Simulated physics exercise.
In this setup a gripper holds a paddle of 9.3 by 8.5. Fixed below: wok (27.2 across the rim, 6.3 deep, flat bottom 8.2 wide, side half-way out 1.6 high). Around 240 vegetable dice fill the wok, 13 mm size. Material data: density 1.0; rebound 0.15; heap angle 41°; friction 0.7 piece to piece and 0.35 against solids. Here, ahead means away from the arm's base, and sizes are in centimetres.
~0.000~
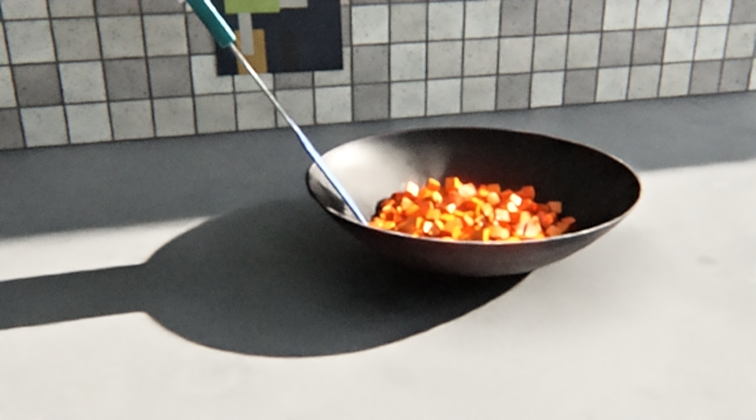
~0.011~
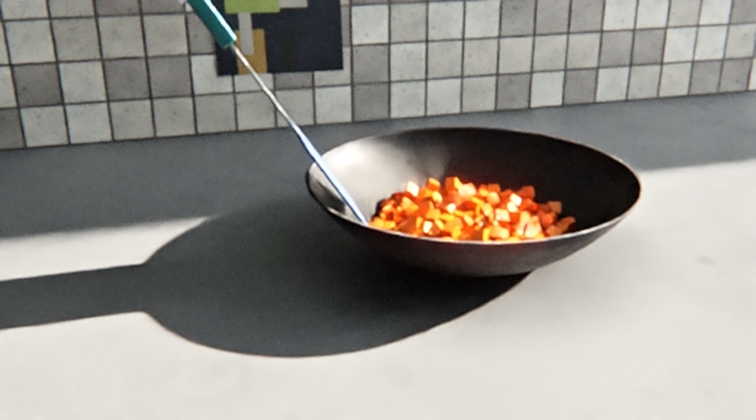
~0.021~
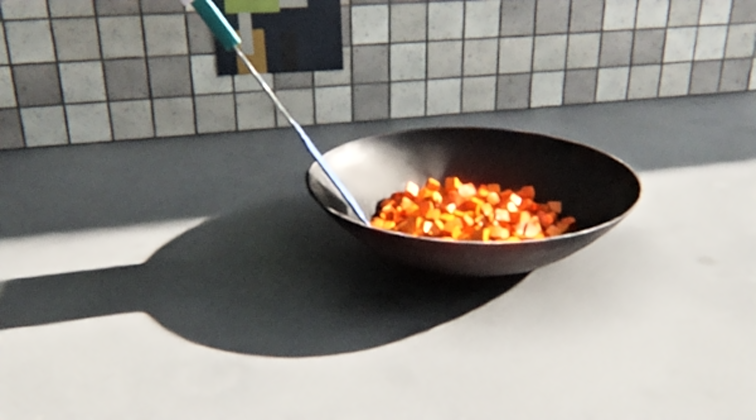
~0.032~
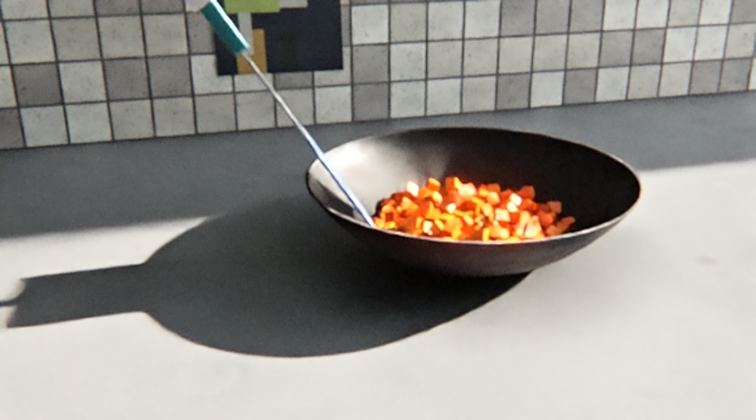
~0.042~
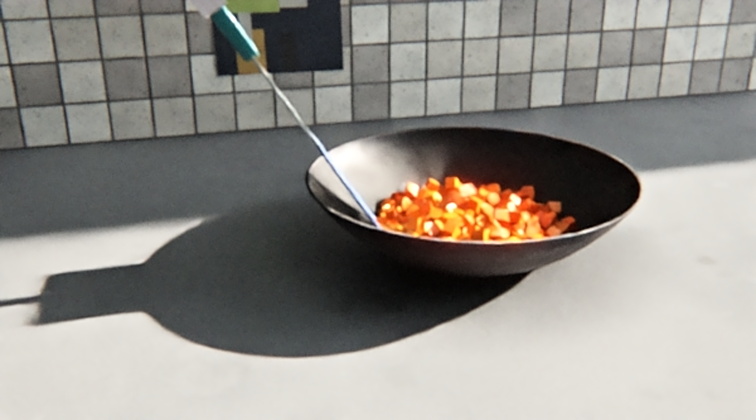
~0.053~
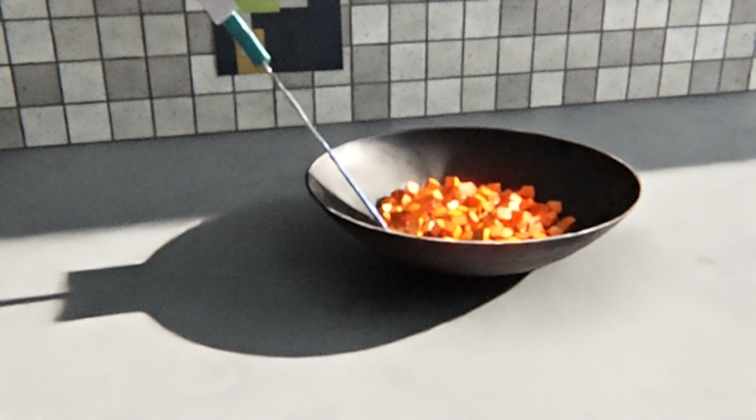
On a sunlit grey counter before a tiled wall, a dark wok holds a heap of orange vegetable dice, with a slanted tool resting in its left side. The tool shifts slowly a short way right and slightly down toward the dice, while the heap barely changes.
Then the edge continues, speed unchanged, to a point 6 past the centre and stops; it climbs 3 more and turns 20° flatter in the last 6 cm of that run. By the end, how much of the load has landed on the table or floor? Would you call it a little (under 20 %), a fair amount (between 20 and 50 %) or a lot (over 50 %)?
A little, under 20 %.
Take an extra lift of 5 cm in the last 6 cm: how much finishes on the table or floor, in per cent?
I'd say close to 5 per cent.
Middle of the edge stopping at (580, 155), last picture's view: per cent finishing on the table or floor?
Roughly 60 per cent, I'd say.
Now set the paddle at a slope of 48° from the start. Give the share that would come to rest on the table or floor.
Near 15 %.
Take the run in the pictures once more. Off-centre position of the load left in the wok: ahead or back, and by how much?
Ahead of centre, roughly 5.0 centimetres.
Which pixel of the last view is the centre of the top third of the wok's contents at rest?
You'll find it at about (567, 187).
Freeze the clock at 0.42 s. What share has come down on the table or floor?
It is near 10 percent.
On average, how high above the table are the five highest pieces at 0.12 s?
Somewhere near 6 cm, I'd say.
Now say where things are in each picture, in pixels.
In the first picture, paddle top edge at (296, 132), sloping 57°; upper third of the load around (474, 218), from x 375 to 570, top at y 185; 238 in the wok.
In the second picture, paddle top edge at (297, 132), sloping 57°; upper third of the load around (474, 218), from x 375 to 570, top at y 185.
In the third picture, paddle top edge at (300, 134), sloping 57°; upper third of the load around (474, 218), from x 375 to 570, top at y 185.
In the fourth picture, paddle top edge at (307, 139), sloping 57°; upper third of the load around (474, 218), from x 375 to 570, top at y 185.
In the fifth picture, paddle top edge at (317, 144), sloping 57°; upper third of the load around (477, 217), from x 380 to 570, top at y 185.
In the sixth picture, paddle top edge at (326, 148), sloping 57°; upper third of the load around (478, 214), from x 385 to 570, top at y 185; 238 in the wok.
After 0.12 s, sloping 57°, highest piece 6 above the table; 238 in the wok.
After 0.19 s, sloping 50°, highest piece 8 above the table; 236 in the wok, 2 on the blade or in flight.
After 0.42 s, sloping 37°, highest piece 7 above the table; 220 in the wok, 18 on the table or floor.
After 1.47 s, sloping 37°, highest piece 7 above the table; 220 in the wok, 18 on the table or floor.
At rest, 220 in the wok, 18 on the table or floor. That is 8 % on the table or floor.
